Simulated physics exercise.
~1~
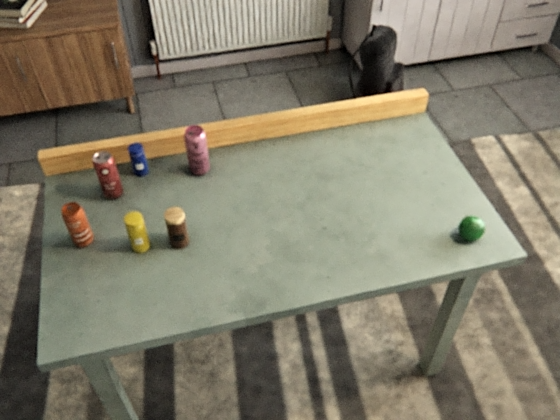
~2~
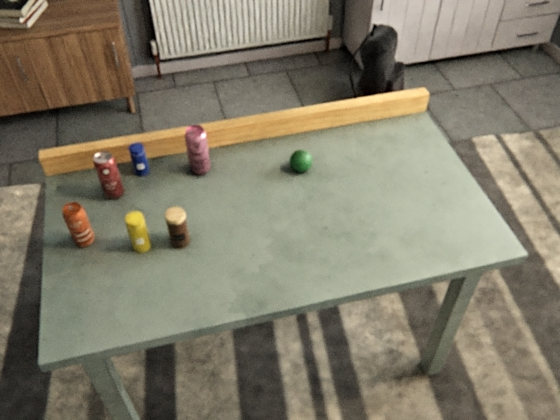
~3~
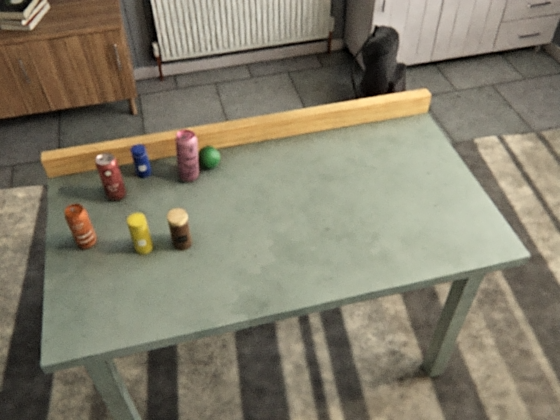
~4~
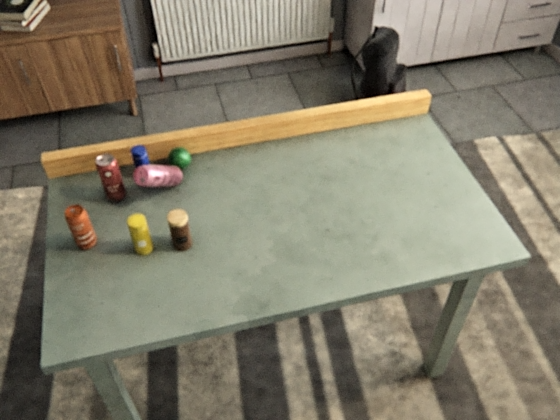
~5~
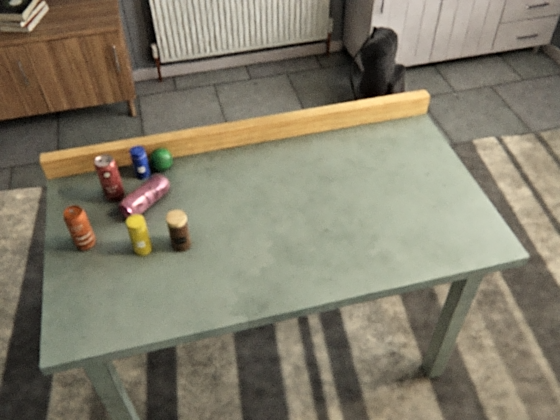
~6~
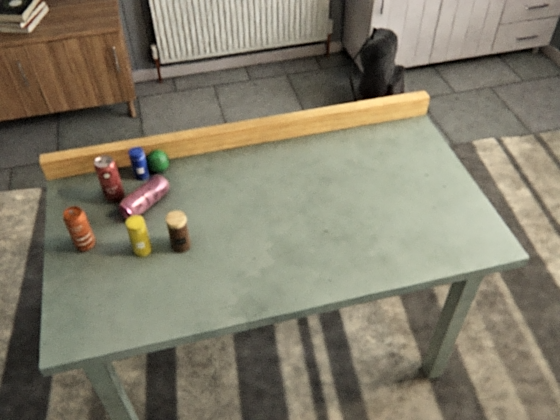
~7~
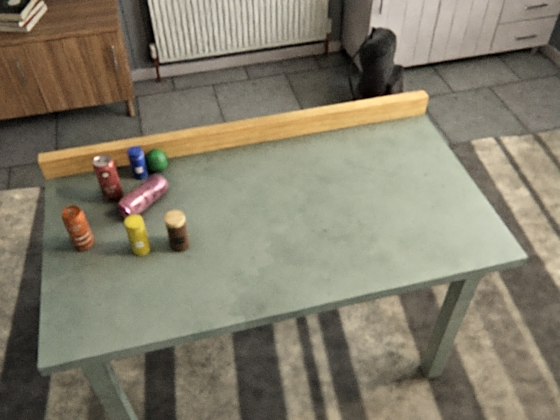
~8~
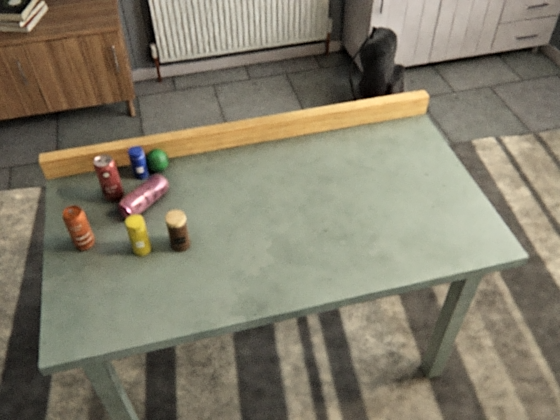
The clip shows a green ball rolling leftward across a green table to the wooden rail along its far side, then into an upright pink can, which topples and ends on its side among the still-standing containers, with the ball resting beside the blue one.
